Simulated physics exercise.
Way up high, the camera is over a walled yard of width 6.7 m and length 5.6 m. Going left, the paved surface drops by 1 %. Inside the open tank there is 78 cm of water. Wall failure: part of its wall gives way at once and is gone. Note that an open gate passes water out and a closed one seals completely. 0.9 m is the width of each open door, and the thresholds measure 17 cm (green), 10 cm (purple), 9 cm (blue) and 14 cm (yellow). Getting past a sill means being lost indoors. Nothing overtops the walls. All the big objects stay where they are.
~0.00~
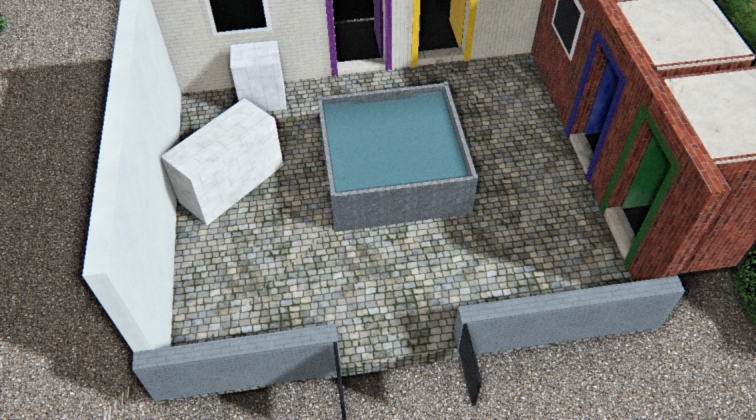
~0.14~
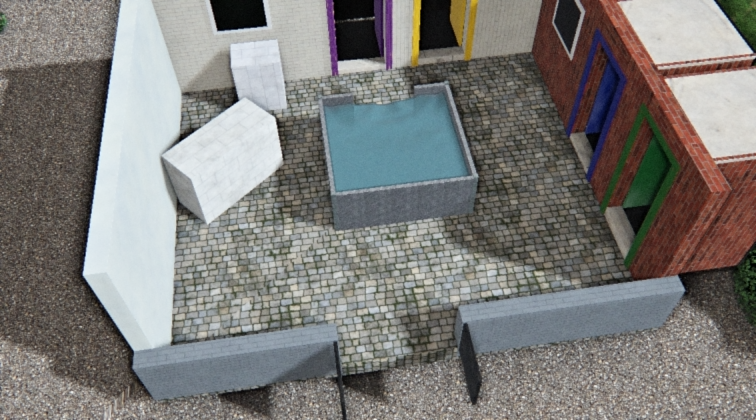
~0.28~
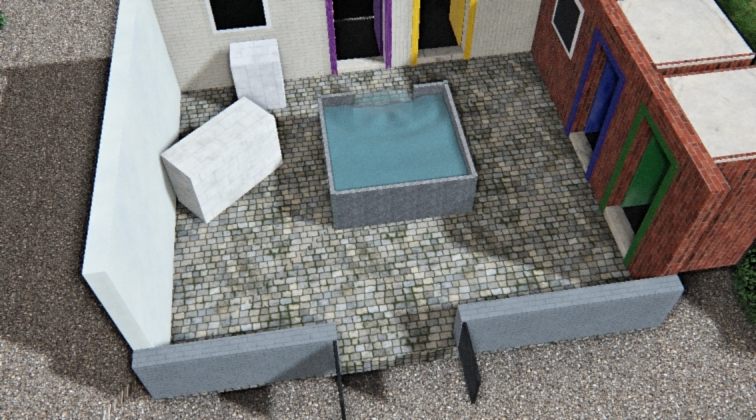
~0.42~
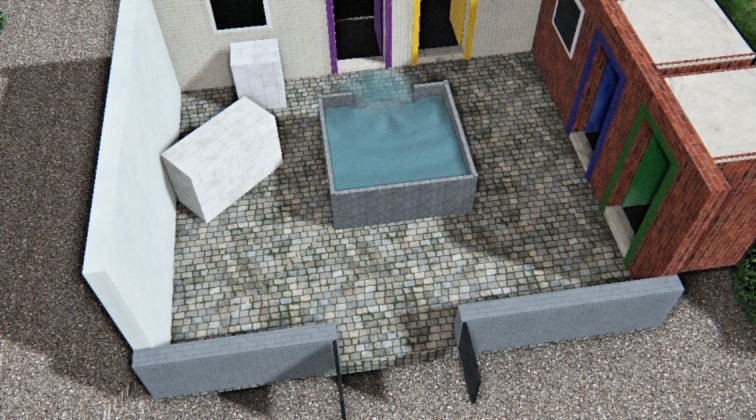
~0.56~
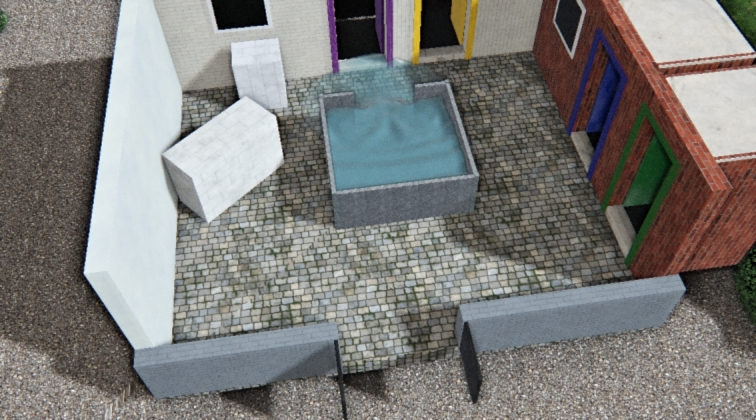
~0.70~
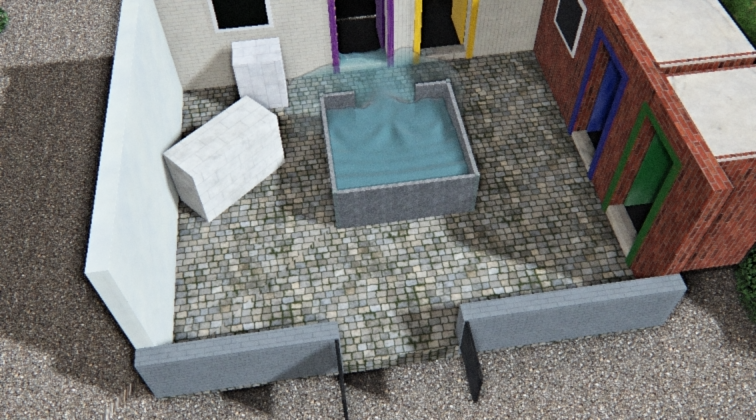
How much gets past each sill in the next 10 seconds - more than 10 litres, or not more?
In order: At the green door I expect the water to hold within the limit; at the purple door I expect the water to rise above the limit; at the blue door I expect the water to hold within the limit; at the yellow door I expect the water to rise above the limit.
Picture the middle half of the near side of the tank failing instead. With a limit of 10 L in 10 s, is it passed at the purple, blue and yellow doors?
Then purple would come out on the low side, blue on the low side and yellow on the low side.
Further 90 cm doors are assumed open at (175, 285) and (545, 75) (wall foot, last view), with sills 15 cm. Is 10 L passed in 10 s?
Door 1: Limit not reached; door 2: Limit broken.
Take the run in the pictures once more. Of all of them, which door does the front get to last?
That's the green door.
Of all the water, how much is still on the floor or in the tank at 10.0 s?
Some 70 out of every hundred parts.
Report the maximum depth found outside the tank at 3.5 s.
Depth: Approx. 29 cm.
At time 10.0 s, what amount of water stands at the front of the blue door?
Roughly 3.5 cm deep.
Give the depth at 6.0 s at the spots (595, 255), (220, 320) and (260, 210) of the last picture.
Roughly 3, 2 and 1 cm, in turn.
After 1.4 s water covers 20 % of the floor and is deepest (46 cm) near (389, 122); green door not reached, purple door 18 cm at the sill, 225 L in, blue door not reached, yellow door 23 cm at the sill, 7 L in.
After 2.2 s water covers 25 % of the floor and is deepest (39 cm) near (348, 71); green door not reached, purple door 29 cm at the sill, 451 L in, blue door not reached, yellow door 20 cm at the sill, 35 L in.
After 3.5 s water covers 50 % of the floor and is deepest (29 cm) near (377, 68); green door 2 cm at the sill, 0 L in, purple door 27 cm at the sill, 637 L in, blue door 5 cm at the sill, 0 L in, yellow door 15 cm at the sill, 52 L in.
After 6.0 s water covers 80 % of the floor and is deepest (19 cm) near (292, 85); green door 3 cm at the sill, 0 L in, purple door 18 cm at the sill, 813 L in, blue door 5 cm at the sill, 0 L in, yellow door 10 cm at the sill, 57 L in.
After 10.0 s water covers 95 % of the floor and is deepest (14 cm) near (173, 371); green door 6 cm at the sill, 0 L in, purple door 11 cm at the sill, 872 L in, blue door 3 cm at the sill, 0 L in, yellow door 6 cm at the sill, 57 L in.
